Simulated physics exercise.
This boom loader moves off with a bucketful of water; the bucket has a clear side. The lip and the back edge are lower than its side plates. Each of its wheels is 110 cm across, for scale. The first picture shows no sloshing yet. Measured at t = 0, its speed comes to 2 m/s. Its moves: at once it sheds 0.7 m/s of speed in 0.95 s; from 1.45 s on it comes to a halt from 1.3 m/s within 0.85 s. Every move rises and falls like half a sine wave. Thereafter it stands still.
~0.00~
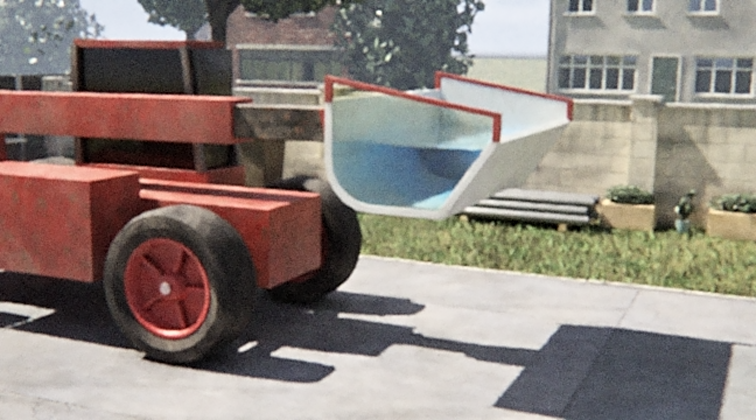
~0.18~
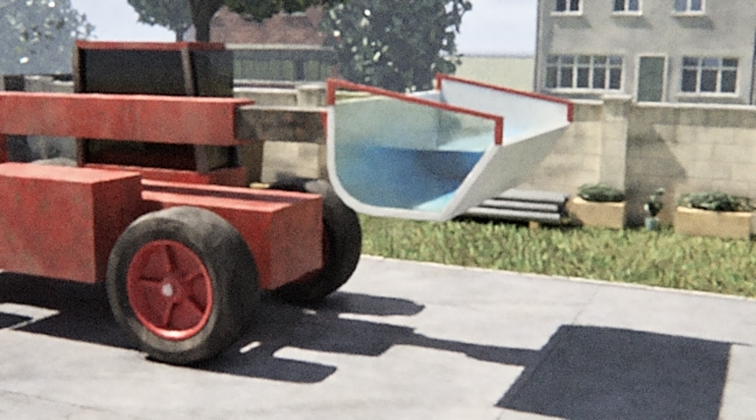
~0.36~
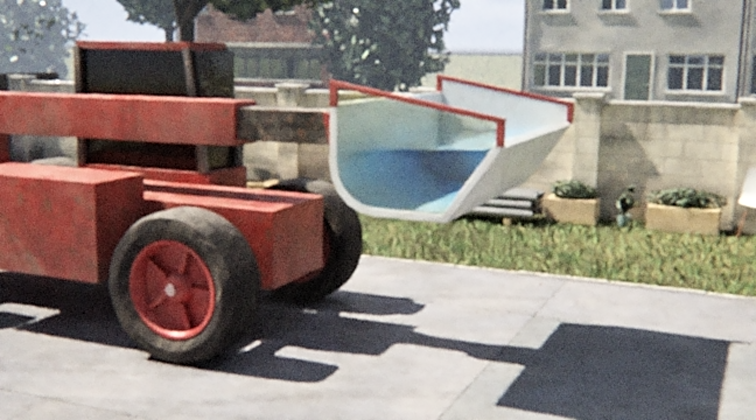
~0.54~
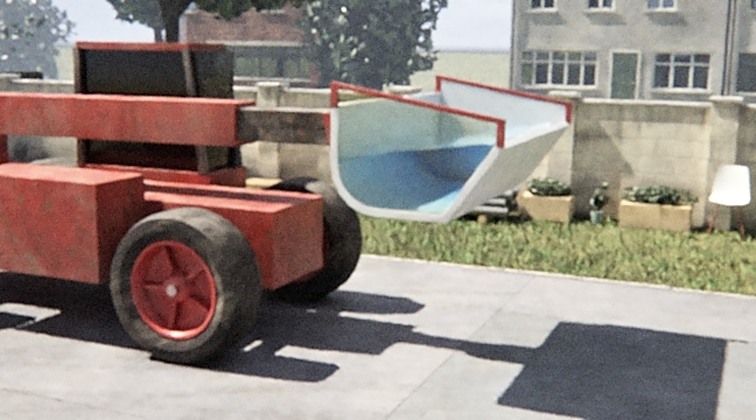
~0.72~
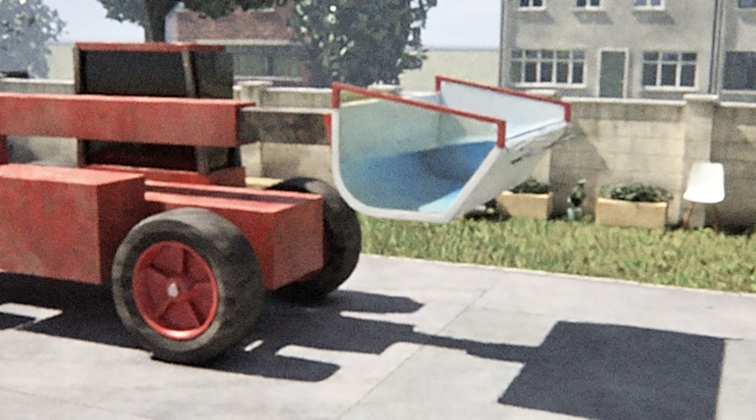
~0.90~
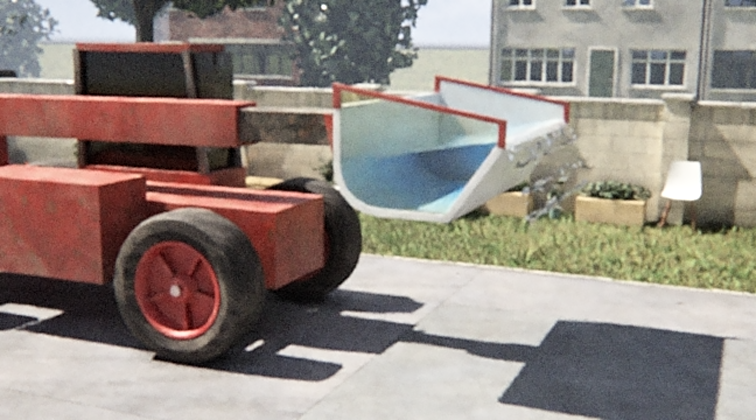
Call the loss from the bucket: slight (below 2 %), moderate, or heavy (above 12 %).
Heavy.
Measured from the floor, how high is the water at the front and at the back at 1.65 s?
Around 34 cm toward the front, with 40 cm behind.
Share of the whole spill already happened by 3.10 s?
About 80 per cent.
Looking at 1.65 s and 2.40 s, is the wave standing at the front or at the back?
Tilt: Towards the aft end, then towards the fore end.
After 1.65 s the surface stands 40 cm at the back and 35 cm at the front; 2 per cent has gone, over the front.
After 2.40 s the surface stands 22 cm at the back and 38 cm at the front; 17 per cent has gone, over the front.
After 3.10 s the surface stands 39 cm at the back and 24 cm at the front; 17 per cent has gone, over the front.
After 5.18 s 22 per cent has gone, over the front, 136 of 634 litres.
